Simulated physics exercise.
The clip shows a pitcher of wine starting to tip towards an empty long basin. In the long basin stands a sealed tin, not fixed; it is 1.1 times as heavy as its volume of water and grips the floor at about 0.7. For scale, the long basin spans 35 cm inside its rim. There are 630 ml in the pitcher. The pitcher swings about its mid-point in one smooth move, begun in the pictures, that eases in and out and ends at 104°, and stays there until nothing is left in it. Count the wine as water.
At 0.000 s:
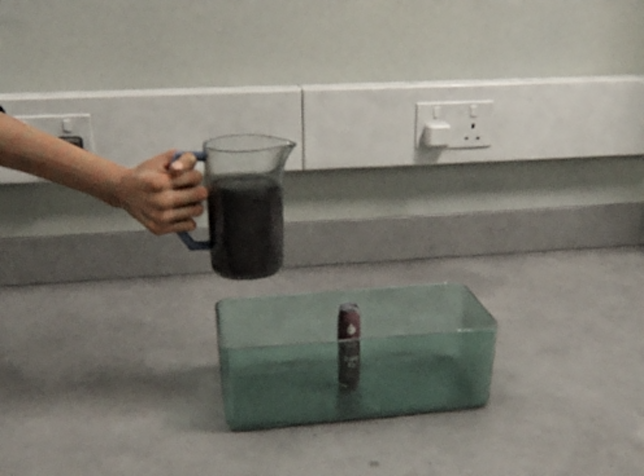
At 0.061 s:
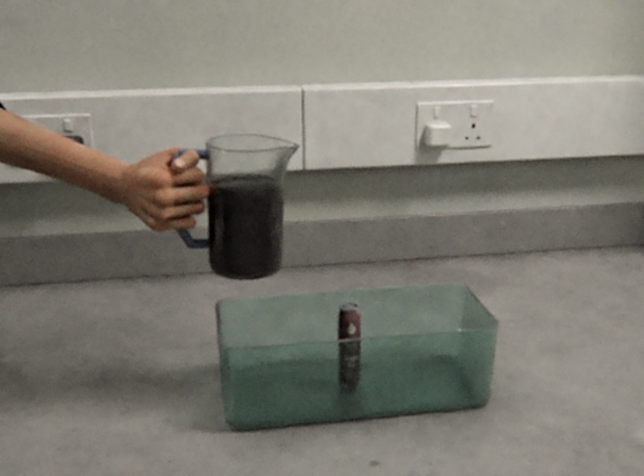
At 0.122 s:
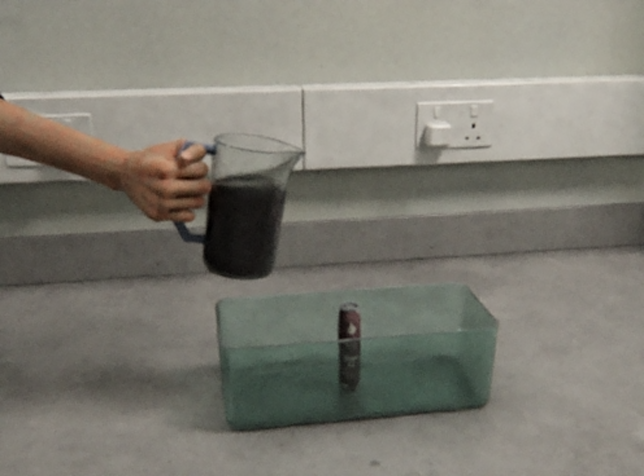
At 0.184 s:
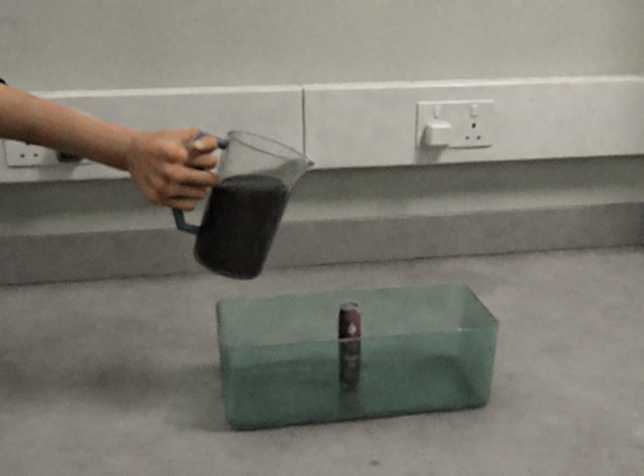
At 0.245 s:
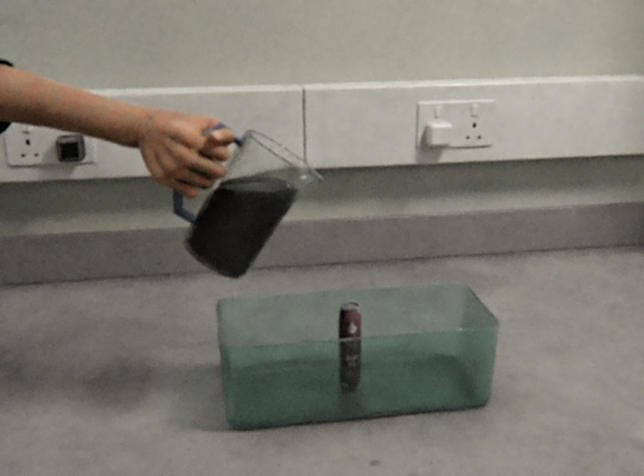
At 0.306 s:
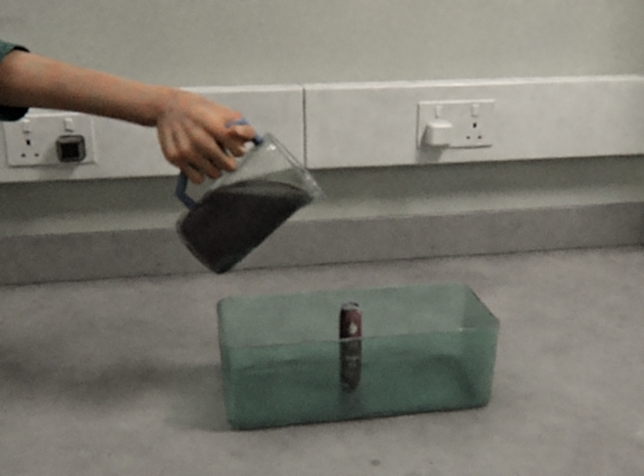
A hand reaching in from the left holds a clear pitcher of dark liquid by its blue handle above a greenish, see-through long basin, viewed from the front and slightly above. The basin rests on a grey surface with a small dark tin upright inside, before a pale wall with white sockets. The hand rises slightly and tilts the pitcher steeply rightward, the liquid slanting inside, while the camera stays still.
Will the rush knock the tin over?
The tin remains upright.
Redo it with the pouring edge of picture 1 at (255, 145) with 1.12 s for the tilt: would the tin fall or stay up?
Then it goes over.
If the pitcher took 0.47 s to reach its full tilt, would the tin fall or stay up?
Then it keeps standing.
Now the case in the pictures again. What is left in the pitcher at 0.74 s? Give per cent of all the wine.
Near 30 in a hundred.
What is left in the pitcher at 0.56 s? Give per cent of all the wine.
About 74 per cent.
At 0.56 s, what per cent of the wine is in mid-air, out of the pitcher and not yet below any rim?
About 22 per cent.
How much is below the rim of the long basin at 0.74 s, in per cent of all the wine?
About 46 per cent.
Then, 0.56 s in, the tilt is 100° and 73 per cent is still to pour; the tin stands where it began.
Then, 0.74 s in, the tilt is 104° and 29 per cent is still to pour; the tin stands where it began.
Then, 0.93 s in, the tilt is 104° and 8 per cent is still to pour; the tin stands where it began.
Then, 1.14 s in, the tilt is 104° and 1 per cent is still to pour; the tin stands where it began.
Finally, the tin stands where it began.
